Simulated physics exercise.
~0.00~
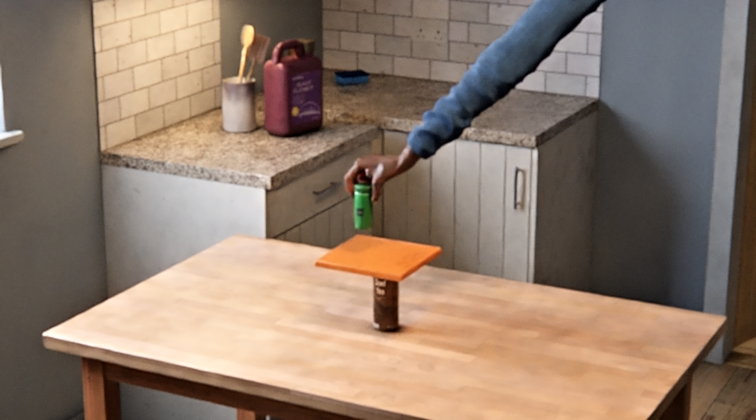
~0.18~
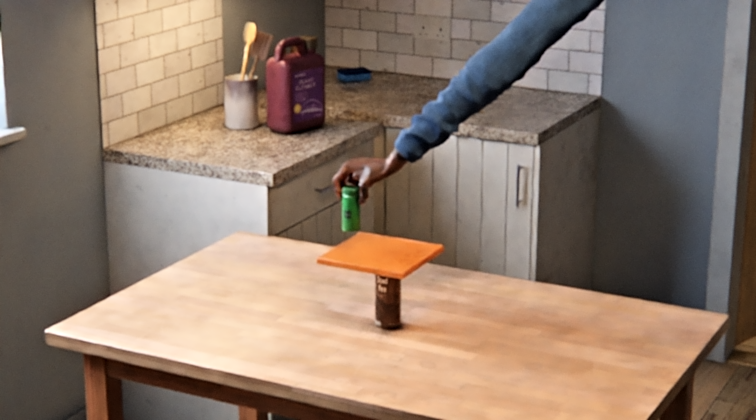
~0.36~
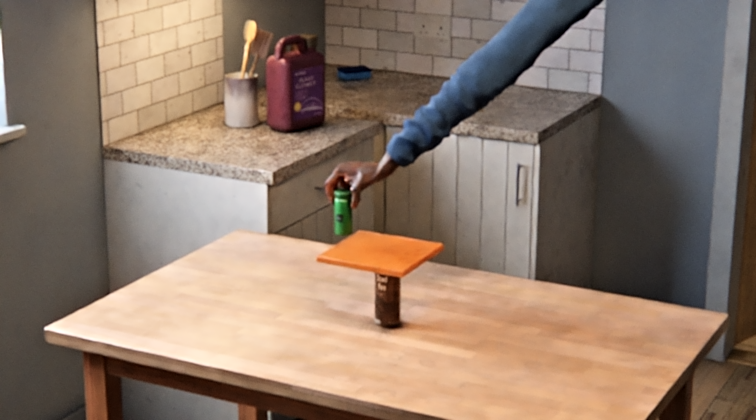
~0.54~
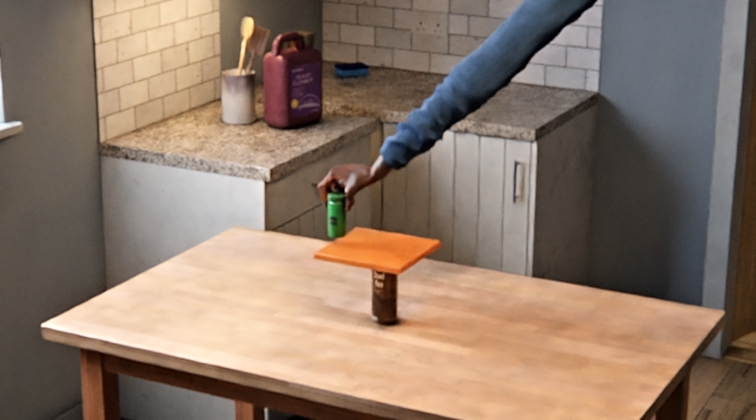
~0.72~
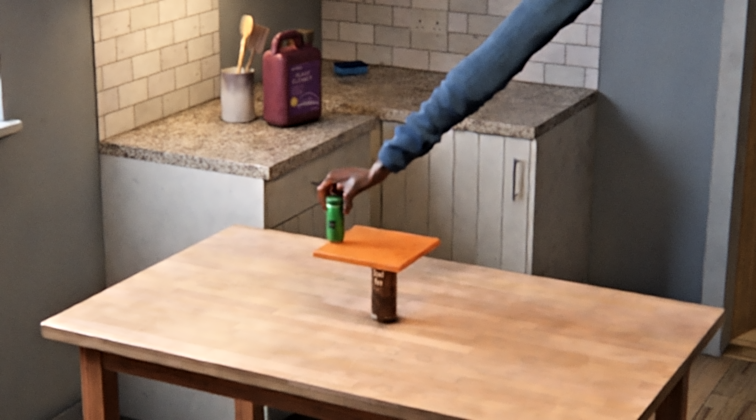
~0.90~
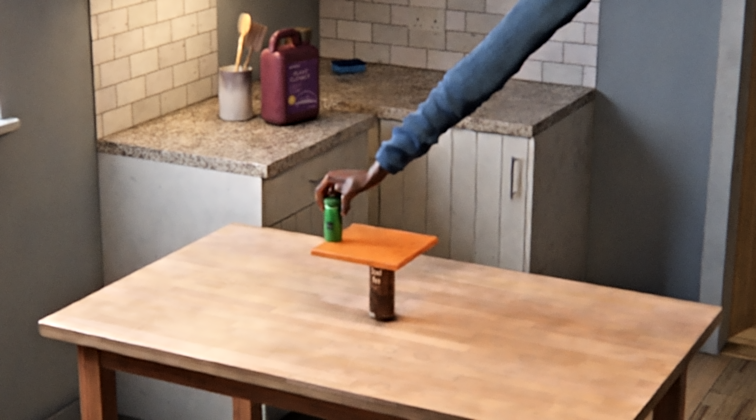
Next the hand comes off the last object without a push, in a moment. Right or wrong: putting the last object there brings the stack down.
Right, the stack comes down.
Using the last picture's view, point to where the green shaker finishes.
I'd point to roughly (291, 297).
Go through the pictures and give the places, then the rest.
Coming down; green shaker (364, 206); brown can (386, 295), in the first picture.
Coming down; green shaker (351, 208); brown can (388, 293), in the second picture.
Coming down; green shaker (343, 212); brown can (388, 291), in the third picture.
Coming down; green shaker (337, 215); brown can (385, 288), in the fourth picture.
Coming down; green shaker (336, 218); brown can (384, 286), in the fifth picture.
Set down, still held; green shaker (334, 220); brown can (382, 284), in the sixth picture.
After 1.40 s, orange lid and green shaker now fallen.
After 1.50 s, things are still on the move.
After 1.90 s, brown can turned 70° from how it was put.
In the end (2.0 s), fallen, brown can, orange lid and green shaker. At the end, from the last picture's camera, green shaker near (291, 297). The stack gives way.
